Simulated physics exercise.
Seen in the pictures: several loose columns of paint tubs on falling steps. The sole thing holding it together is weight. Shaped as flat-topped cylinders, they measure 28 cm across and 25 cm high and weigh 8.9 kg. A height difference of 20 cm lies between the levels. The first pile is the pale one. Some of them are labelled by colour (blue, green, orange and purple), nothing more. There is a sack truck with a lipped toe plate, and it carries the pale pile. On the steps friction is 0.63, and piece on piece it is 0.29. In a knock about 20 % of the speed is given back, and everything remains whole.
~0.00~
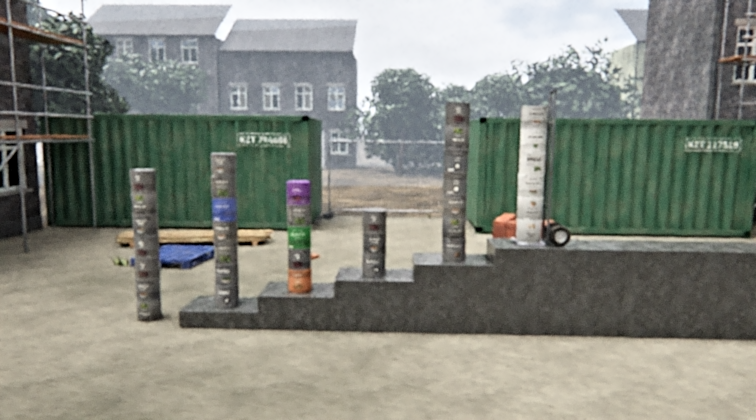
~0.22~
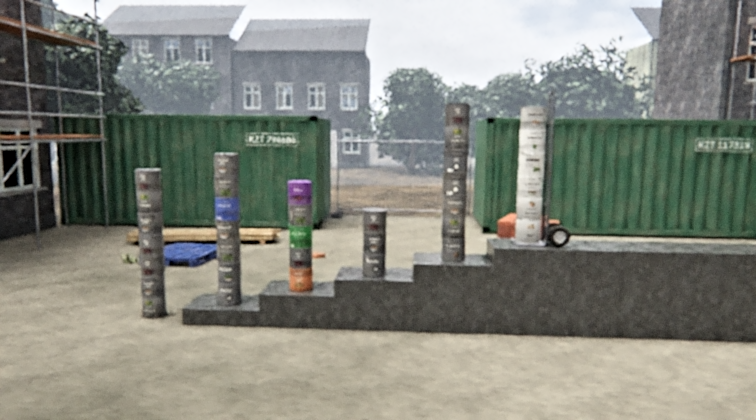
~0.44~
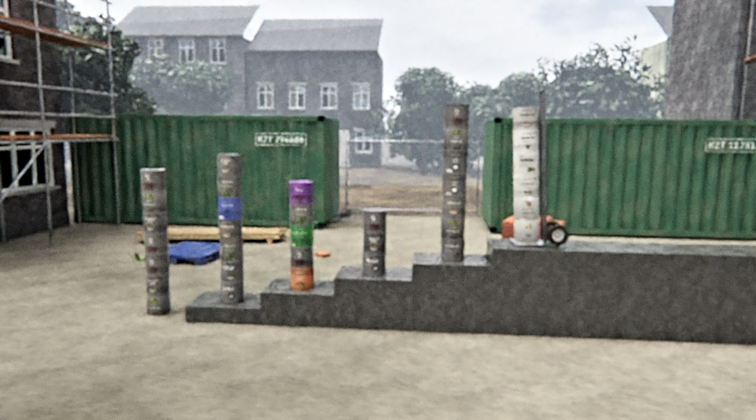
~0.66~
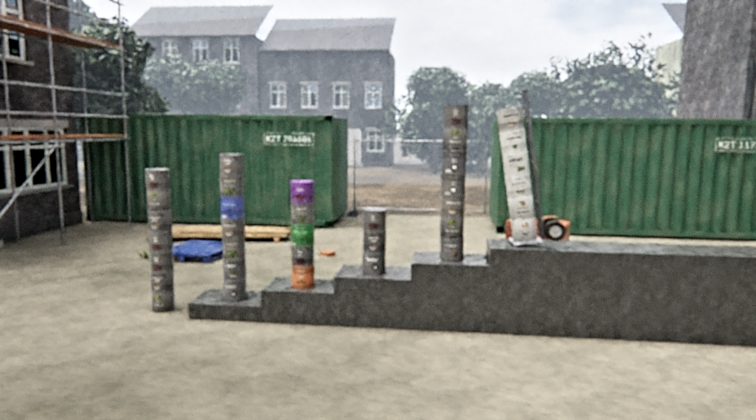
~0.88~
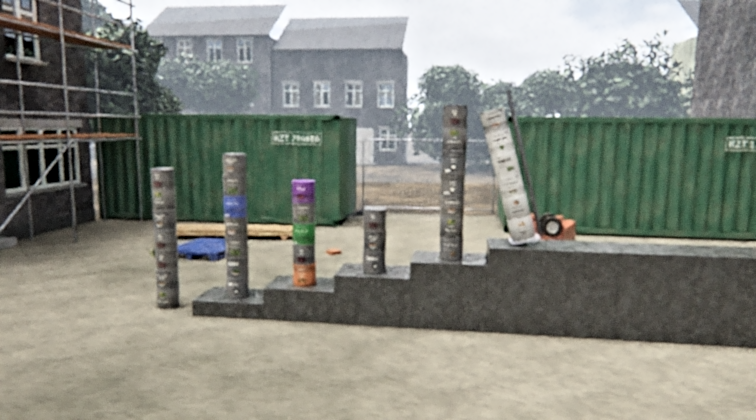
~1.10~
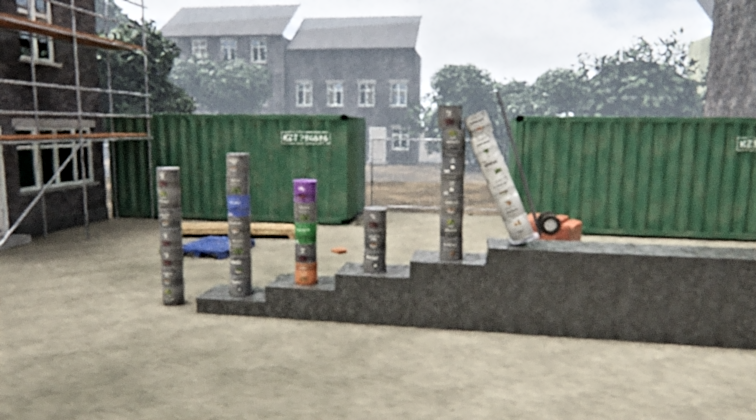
Pale column of stacked tubs tilting left with a sack truck on a stepped grey platform, beside other standing columns.
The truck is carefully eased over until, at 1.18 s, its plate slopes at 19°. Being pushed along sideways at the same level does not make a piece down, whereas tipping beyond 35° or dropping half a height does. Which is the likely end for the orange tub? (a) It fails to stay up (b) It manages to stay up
The answer is b.
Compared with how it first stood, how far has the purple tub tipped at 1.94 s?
At that moment, roughly 0 degrees.
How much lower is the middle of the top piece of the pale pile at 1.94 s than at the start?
50 cm.
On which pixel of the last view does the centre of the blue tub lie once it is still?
Roughly (204, 282).
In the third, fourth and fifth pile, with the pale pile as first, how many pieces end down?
Counting each pile, the third has 2, the fourth 4 and the fifth 6.
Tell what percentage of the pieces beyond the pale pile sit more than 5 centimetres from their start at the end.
Share: 85 in a hundred.
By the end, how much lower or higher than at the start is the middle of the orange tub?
Roughly 0 centimetres lower.
After 1.94 s, 6 of the pale pile down; 2 of the 29 other tubs down; orange tub unmoved.
After 2.76 s, 6 of the pale pile down; 13 of the 29 other tubs down; orange tub unmoved; green tub 36° from how it stood, 16 cm lower.
After 3.52 s, 6 of the pale pile down; 19 of the 29 other tubs down; orange tub unmoved; green tub on its side.
After 4.44 s, 6 of the pale pile down; 25 of the 29 other tubs down; orange tub unmoved; blue tub on its side.
In the end (5.3 s), 6 of the pale pile down; 25 of the 29 other tubs down; orange tub unmoved; purple tub on its side; blue tub on its side. From the last view, middles, orange tub near (306, 272), purple tub near (146, 302).
